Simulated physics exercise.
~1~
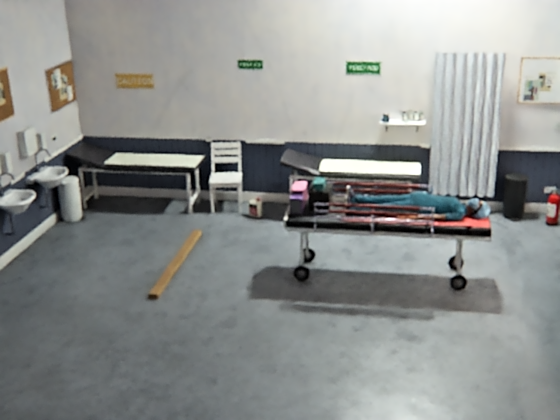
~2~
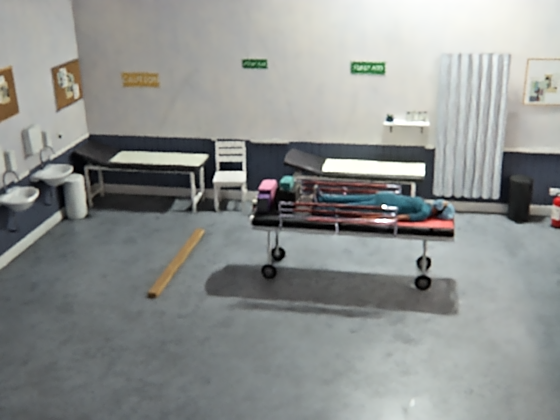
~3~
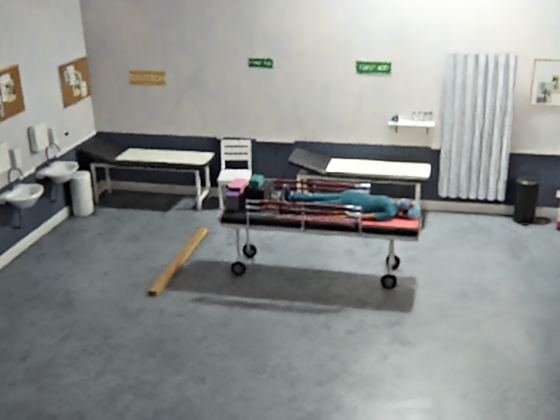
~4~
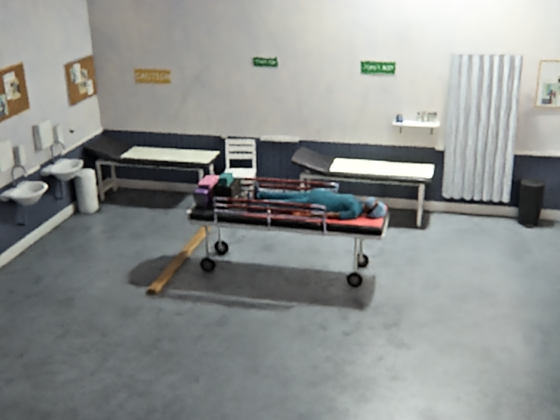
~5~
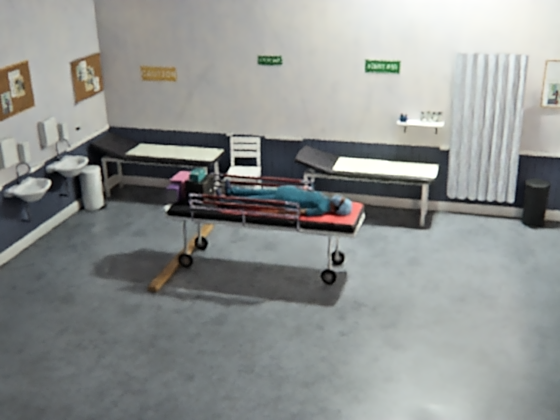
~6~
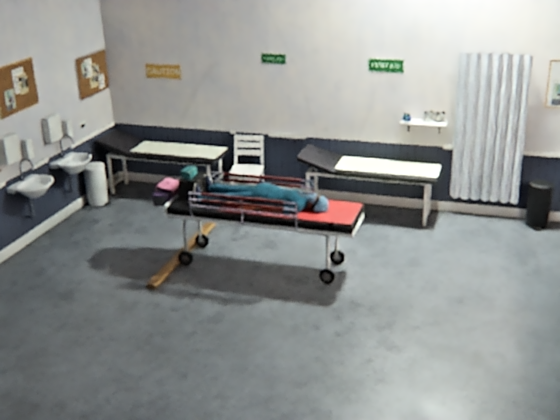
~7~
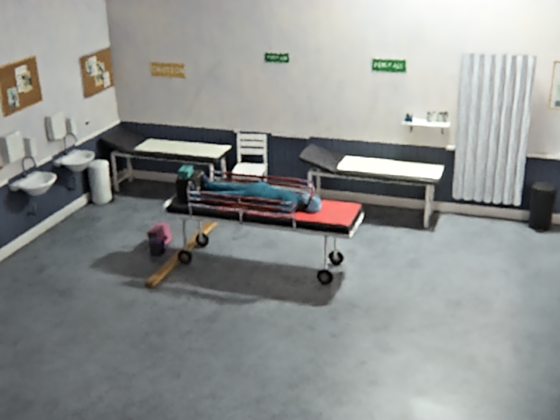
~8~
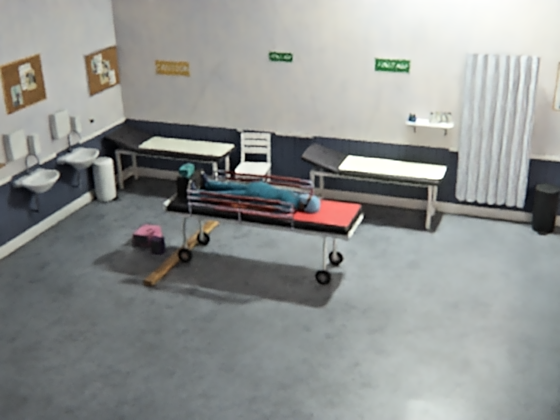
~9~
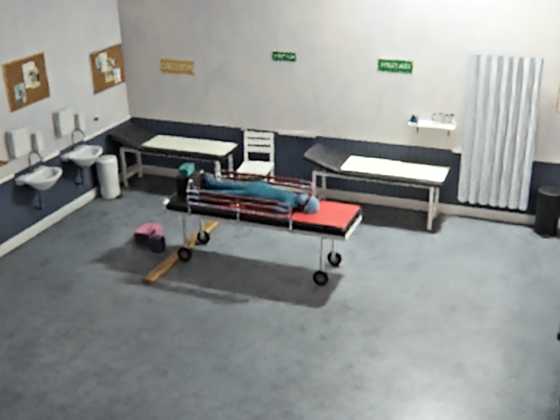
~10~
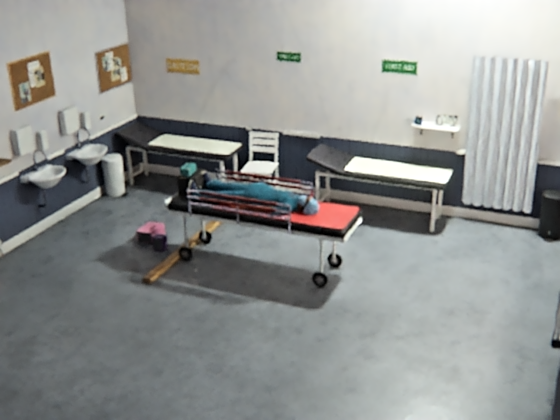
A figure in teal lies on a wheeled hospital trolley with a red and black top, seen from above in a grey-floored first aid room with sinks at left, two couches and a white chair behind, and a pale curtain at right. Small pink, purple, teal and black items sit at the trolley's left end. It rolls left, feet first, towards a wooden sill on the floor and stops abruptly there. The person slides a little further left, while the pink and purple items tip off the end and tumble to the floor. The teal box and black bag stay aboard, and the feet stop short of the end.
